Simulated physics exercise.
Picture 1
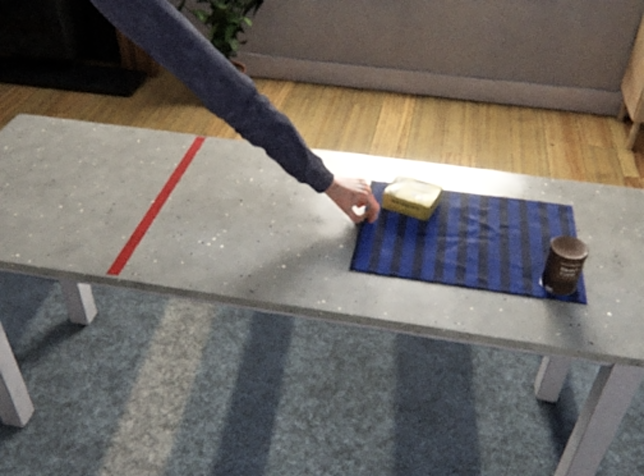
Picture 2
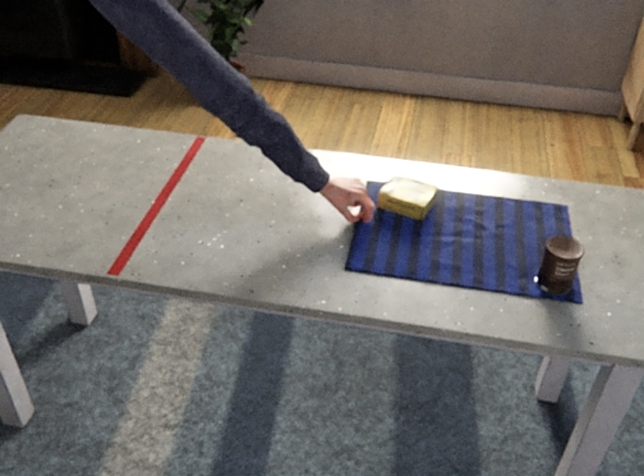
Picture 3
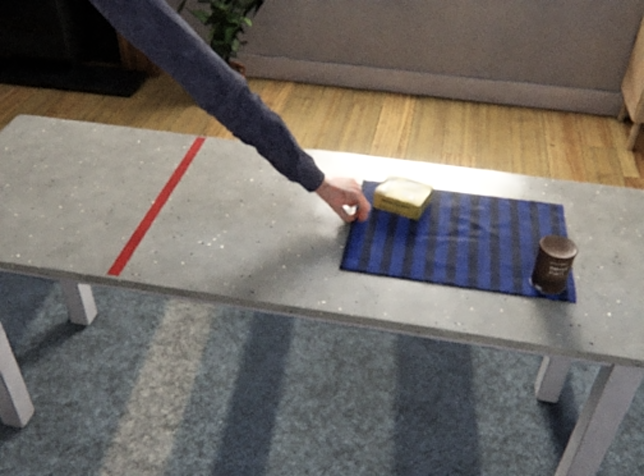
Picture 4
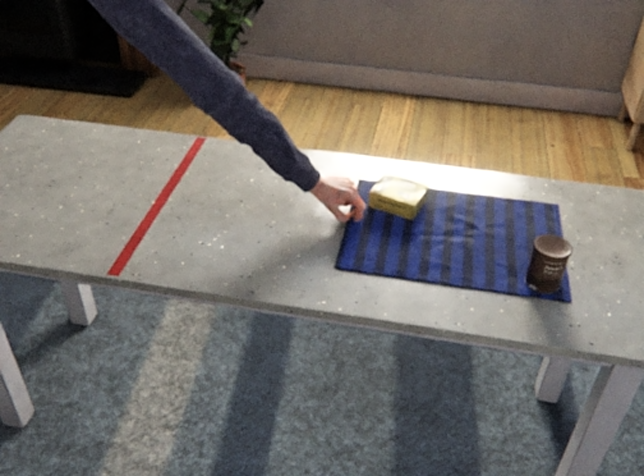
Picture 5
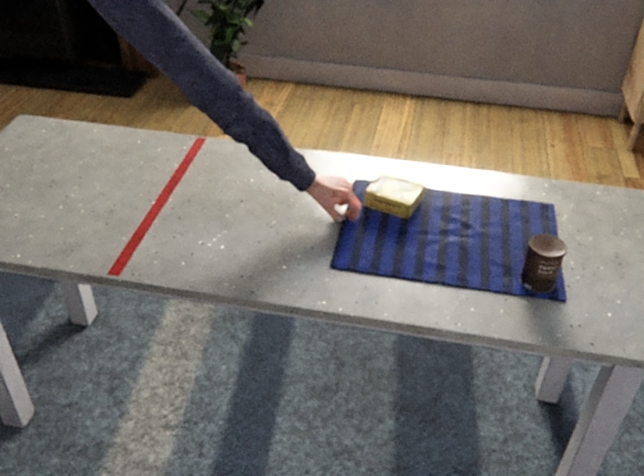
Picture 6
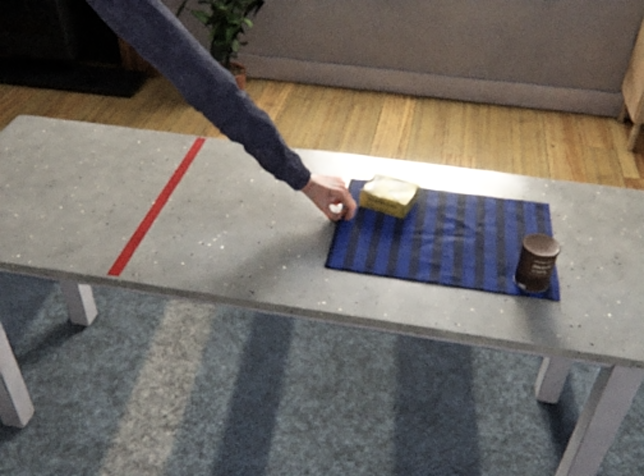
Blue striped cloth sliding slowly left across a gray table, pulled by a hand, with a yellow packet and brown tin riding on top.
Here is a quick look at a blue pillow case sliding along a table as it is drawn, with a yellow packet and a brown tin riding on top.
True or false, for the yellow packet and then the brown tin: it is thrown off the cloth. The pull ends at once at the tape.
Taking each, the yellow packet: False, the brown tin: False.
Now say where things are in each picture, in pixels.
Pillow case end (350, 269); yellow packet (413, 189); brown tin (570, 247); tape (122, 260), in the first frame.
Pillow case end (345, 269), far hem (582, 303); brown tin (565, 247), in the second frame.
Pillow case end (340, 268); yellow packet (404, 189), in the third frame.
Pillow case end (335, 268), far hem (571, 302); brown tin (553, 246), in the fourth frame.
Pillow case end (330, 267); yellow packet (395, 188), in the fifth frame.
Pillow case end (325, 267), far hem (560, 301); yellow packet (390, 187); brown tin (542, 244); tape (122, 260), in the sixth frame.
Then, 1.85 s past the final frame, hem at the tape; yellow packet on the cloth near (225, 174); brown tin on the cloth near (336, 235).
Then, 1.96 s past the final frame, hem at the tape; yellow packet on the cloth near (219, 173); brown tin on the cloth near (328, 234).
When it is over, hem at the tape; yellow packet on the cloth near (219, 173); brown tin on the cloth near (328, 234). The yellow packet stays on the cloth and the brown tin remains aboard.
